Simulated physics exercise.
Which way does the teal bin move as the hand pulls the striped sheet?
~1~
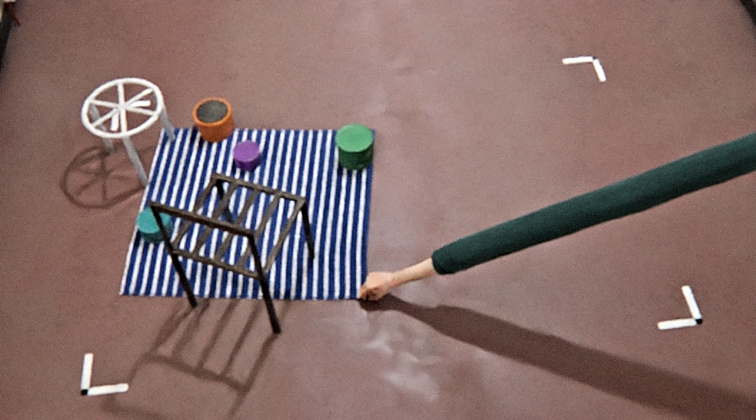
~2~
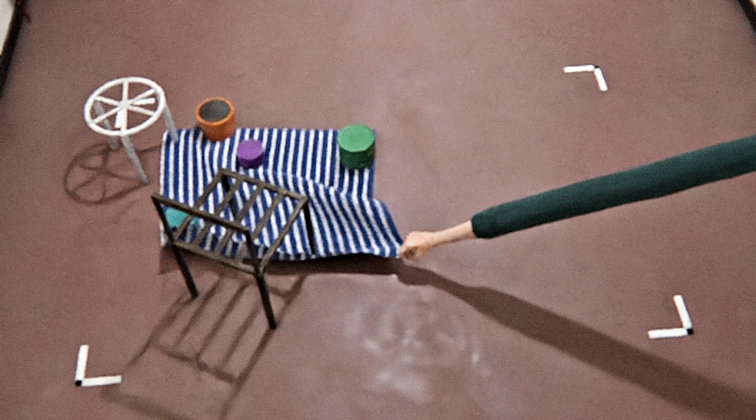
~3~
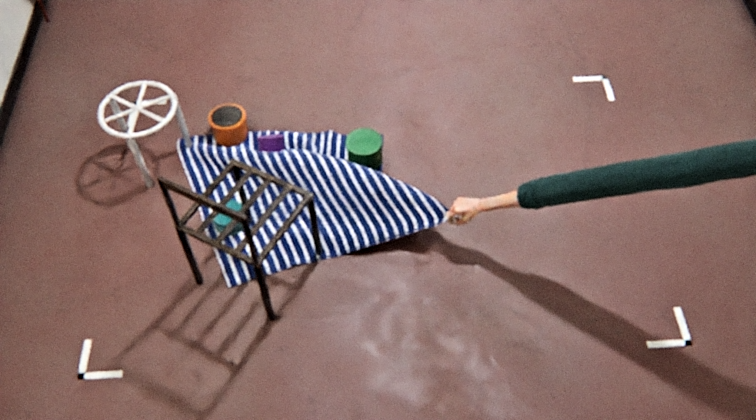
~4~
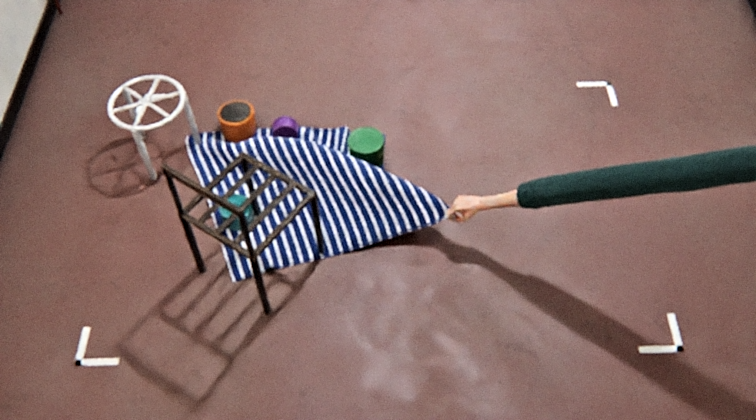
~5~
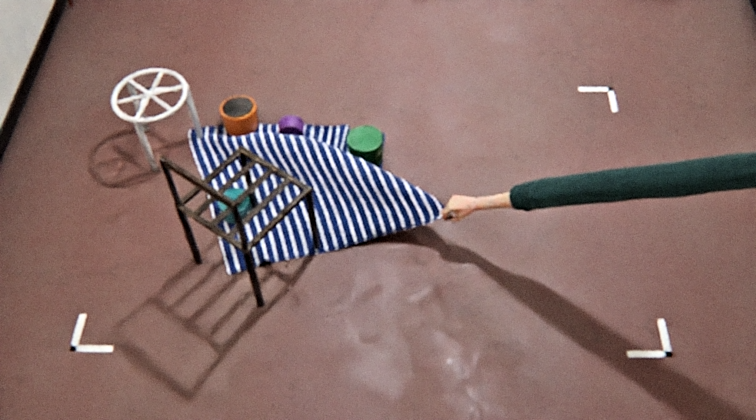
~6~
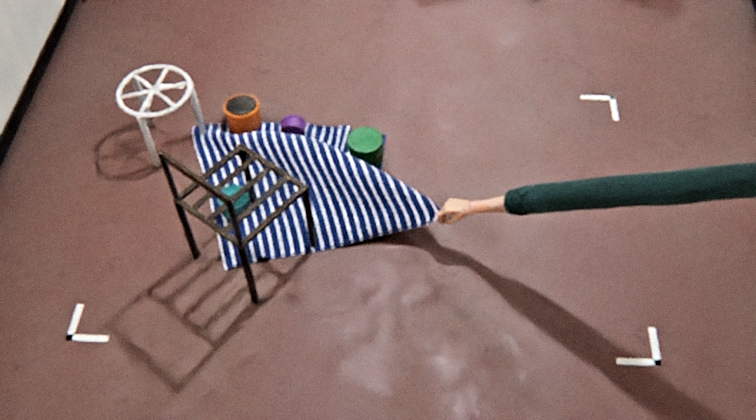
The teal bin moves to the right, carried along with the sheet beneath the black chair.
An arm in a dark green sleeve reaches in from the right and grips the near corner of a blue and white striped sheet on a reddish-brown floor, seen from above between white tape corners. A black chair and teal bin stand toward the front, with a white stool, orange pot, purple bucket and green bucket behind. The hand pulls the corner right and away, skewing the sheet and carrying the teal bin right beneath the chair. The purple bucket shifts and tips over. Finally the hand holds the stretched corner still, the chair upright and the orange pot barely shifted.
